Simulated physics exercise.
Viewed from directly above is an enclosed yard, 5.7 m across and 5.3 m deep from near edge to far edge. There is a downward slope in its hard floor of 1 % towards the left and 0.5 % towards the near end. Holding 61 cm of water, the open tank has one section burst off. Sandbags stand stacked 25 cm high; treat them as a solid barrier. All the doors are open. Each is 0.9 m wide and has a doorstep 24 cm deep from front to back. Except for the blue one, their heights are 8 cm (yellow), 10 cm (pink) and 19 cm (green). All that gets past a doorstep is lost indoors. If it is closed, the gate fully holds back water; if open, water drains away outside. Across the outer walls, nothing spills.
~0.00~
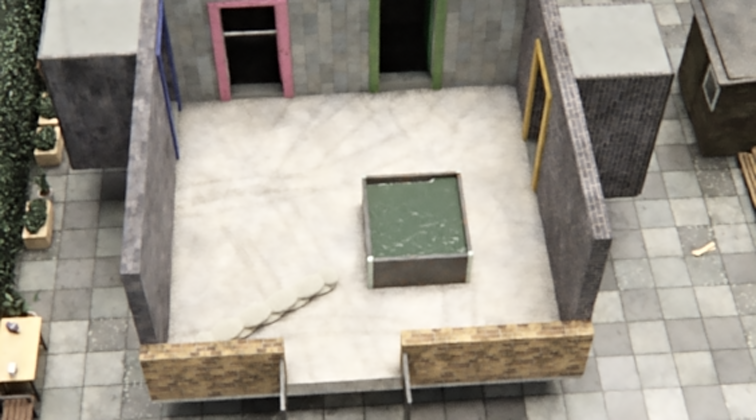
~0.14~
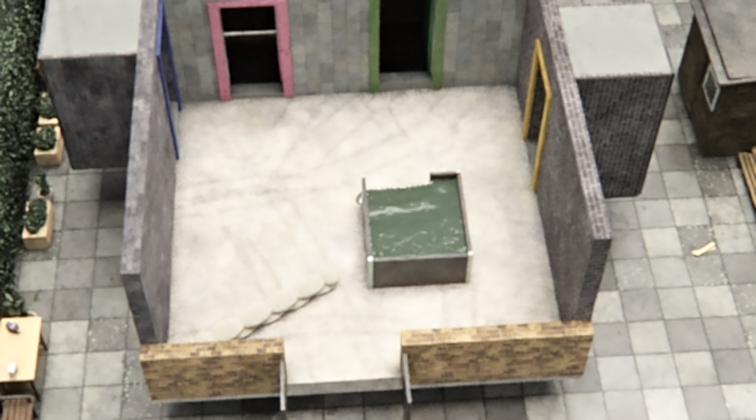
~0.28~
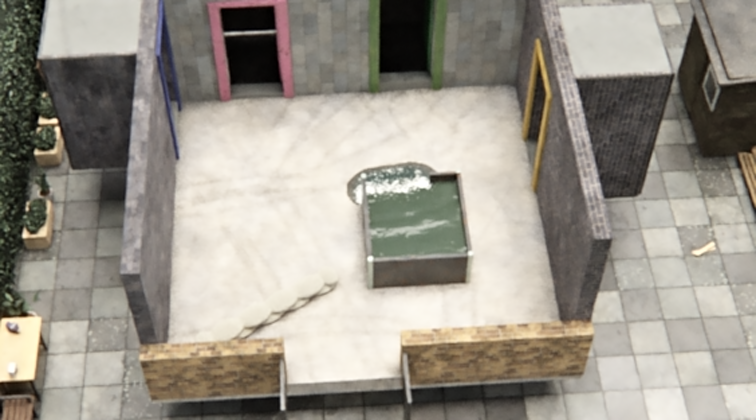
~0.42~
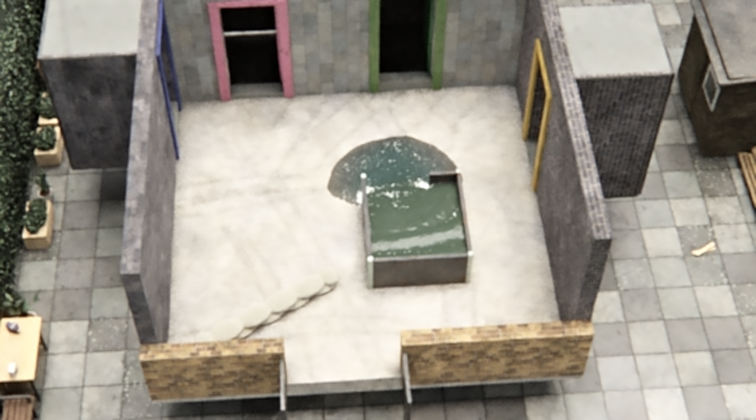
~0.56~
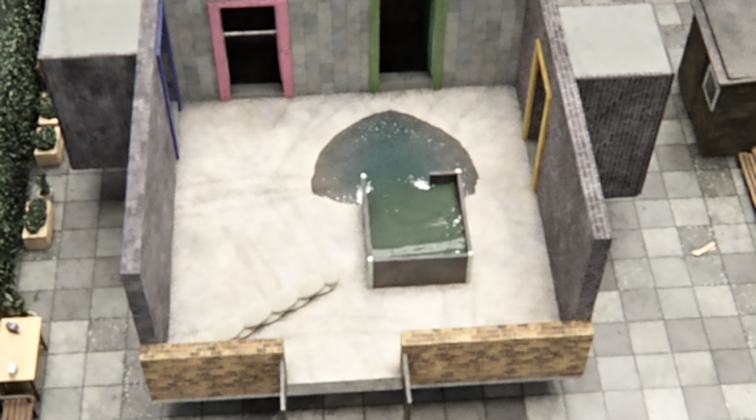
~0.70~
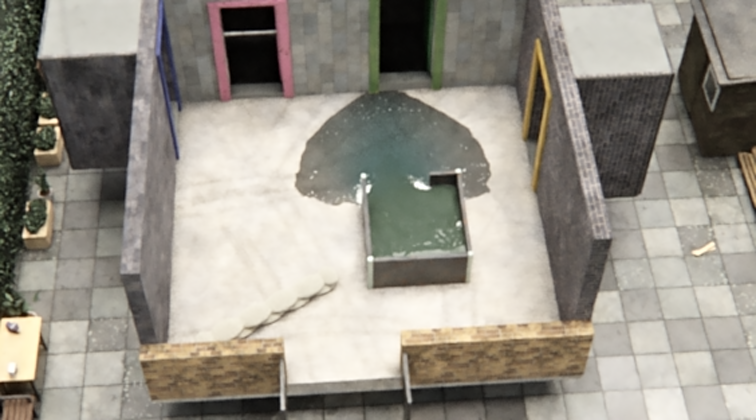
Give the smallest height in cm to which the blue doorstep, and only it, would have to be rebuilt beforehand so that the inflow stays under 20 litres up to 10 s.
Roughly 17 cm.
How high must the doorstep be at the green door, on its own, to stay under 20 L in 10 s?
Green - roughly 20 cm.
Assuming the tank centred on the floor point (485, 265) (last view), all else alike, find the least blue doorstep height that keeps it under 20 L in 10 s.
Then it needs to be around 13.0 cm high.
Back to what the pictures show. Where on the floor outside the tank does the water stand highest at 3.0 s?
Around (180, 113).
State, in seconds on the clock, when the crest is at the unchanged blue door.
3.0 s.
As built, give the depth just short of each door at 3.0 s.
Centimetres: Yellow = 6, pink = 10, blue = 22, green = 14.
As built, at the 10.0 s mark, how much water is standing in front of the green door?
Depth: Near 2.5 cm.
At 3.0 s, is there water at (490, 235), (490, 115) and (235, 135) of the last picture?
Listed order - unwetted, soaked through, soaked through.
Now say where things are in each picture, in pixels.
The open tank at (416, 218) is whole and still, 61 cm deep; the blue door at (170, 89) is dry, in the first frame.
The gap is on the far side, the front 0.3 m out at a hidden place; the back of the open tank holds 61 cm, in the second frame.
Water pours out on the far side and has run 0.8 m, to (401, 167); about 10 cm deep outside, 61 cm at the back, in the third frame.
The front is at (384, 142), 1.3 m from the gap on the far side; 1.9 m2 of floor is wet, 57 cm left at the back, in the fourth frame.
Water pours out on the far side and has run 1.9 m, to (385, 115); about 5 cm deep outside, 52 cm at the back, in the fifth frame.
The front is at (376, 94), 2.4 m from the gap on the far side; 4.5 m2 of floor is wet, 53 cm left at the back; the blue door at (170, 89), 3.9 m from the gap, is still 2.3 m from the nearest water, in the sixth frame.
After 1.4 s water covers 25 % of the floor, deepest (28 cm) near (372, 94); it has not reached the blue door.
After 3.0 s water covers 35 % of the floor, deepest (25 cm) near (180, 113); 22 cm at the blue door, 0 litres in over its 27 cm doorstep.
After 10.0 s water covers 95 % of the floor, deepest (11 cm) near (168, 376); 7 cm at the blue door, 1 litre in over its 27 cm doorstep.
At the blue door as built, the water arrived by 2.2 s and peaked near 22 cm at 3.0 s.
Run again over the same 10 s with other heights there, 40 litres in over 14 cm, 12 litres over 19 cm. The limit of 20 litres is kept from about 17 cm up.
